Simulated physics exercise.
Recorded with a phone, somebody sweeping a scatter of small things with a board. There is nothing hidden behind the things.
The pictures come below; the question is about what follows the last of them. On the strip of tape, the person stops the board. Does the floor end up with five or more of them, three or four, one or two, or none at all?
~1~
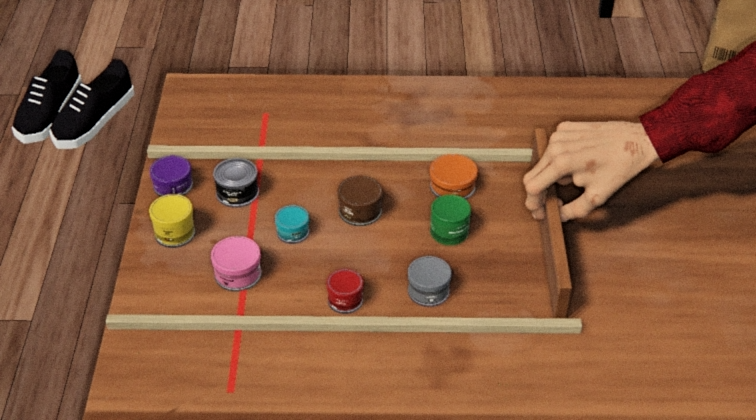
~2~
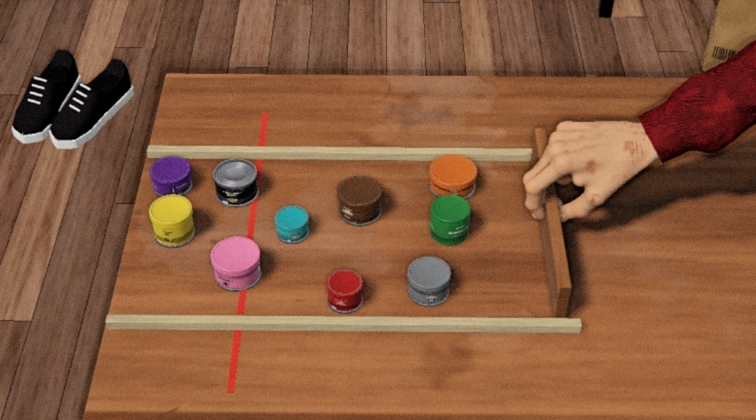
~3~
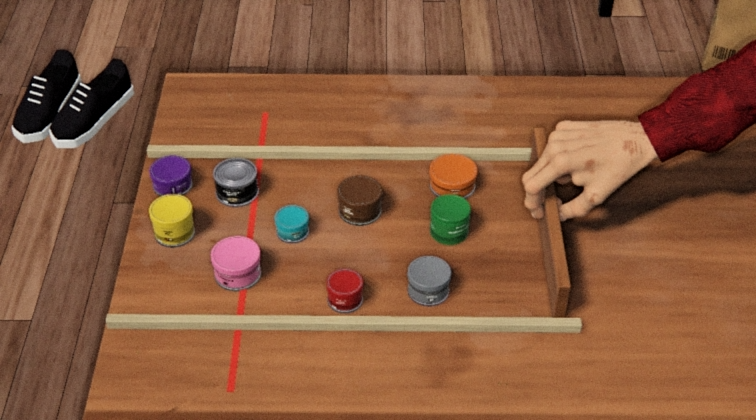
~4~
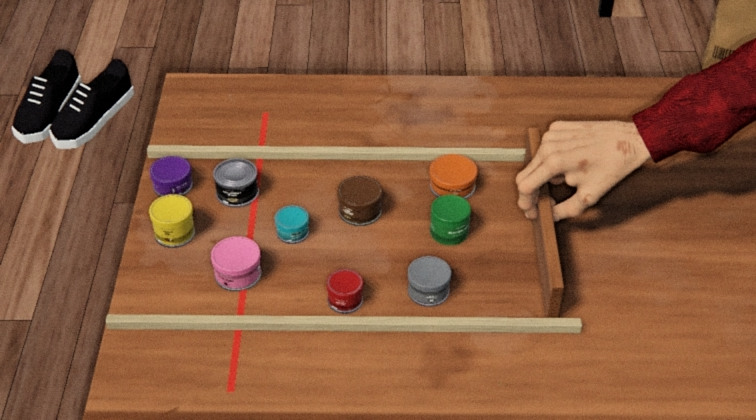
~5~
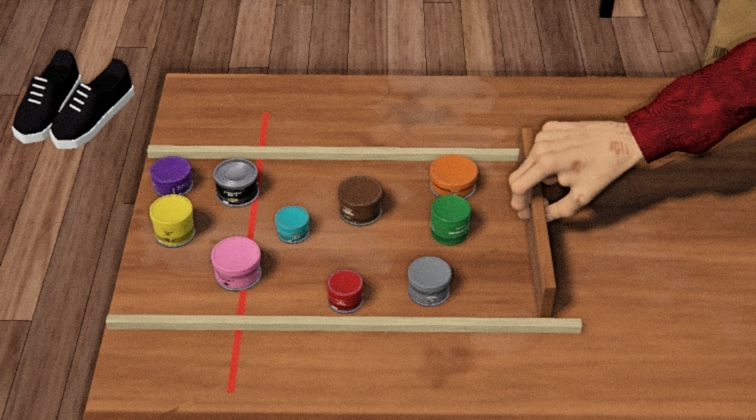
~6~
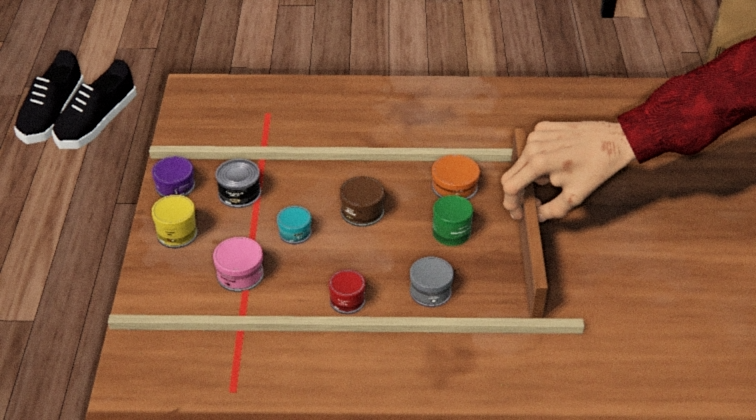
The floor ends up with none at all.
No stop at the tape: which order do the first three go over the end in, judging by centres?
Purple tin, yellow tin, black pot.
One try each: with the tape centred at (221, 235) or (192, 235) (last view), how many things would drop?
1 and 2.
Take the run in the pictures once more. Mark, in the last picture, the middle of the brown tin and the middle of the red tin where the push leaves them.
First (226, 198), then (195, 300).
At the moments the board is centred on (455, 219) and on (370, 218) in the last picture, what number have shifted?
At the one place 2, at the other 5.
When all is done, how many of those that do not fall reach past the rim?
I count 1 overhanging.
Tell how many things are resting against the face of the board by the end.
Contact count: 3.
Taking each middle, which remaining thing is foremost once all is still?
The answer: The purple tin.
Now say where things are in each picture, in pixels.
Purple tin (172, 177); yellow tin (173, 221); black pot (236, 183); board (550, 220); tape (250, 235), in the first frame.
Yellow tin (173, 221); grey pot (429, 282), in the second frame.
Black pot (236, 182); orange tin (453, 177), in the third frame.
Purple tin (172, 177); red tin (345, 291), in the fourth frame.
Yellow tin (173, 221); brown tin (360, 201), in the fifth frame.
Purple tin (174, 178); yellow tin (175, 222); black pot (239, 183); board (527, 219); tape (253, 235), in the sixth frame.
Soon after, none off yet; purple tin at rest near (174, 178); yellow tin at rest near (175, 222); black pot at rest near (239, 183).
At rest, the number that fall off is zero.
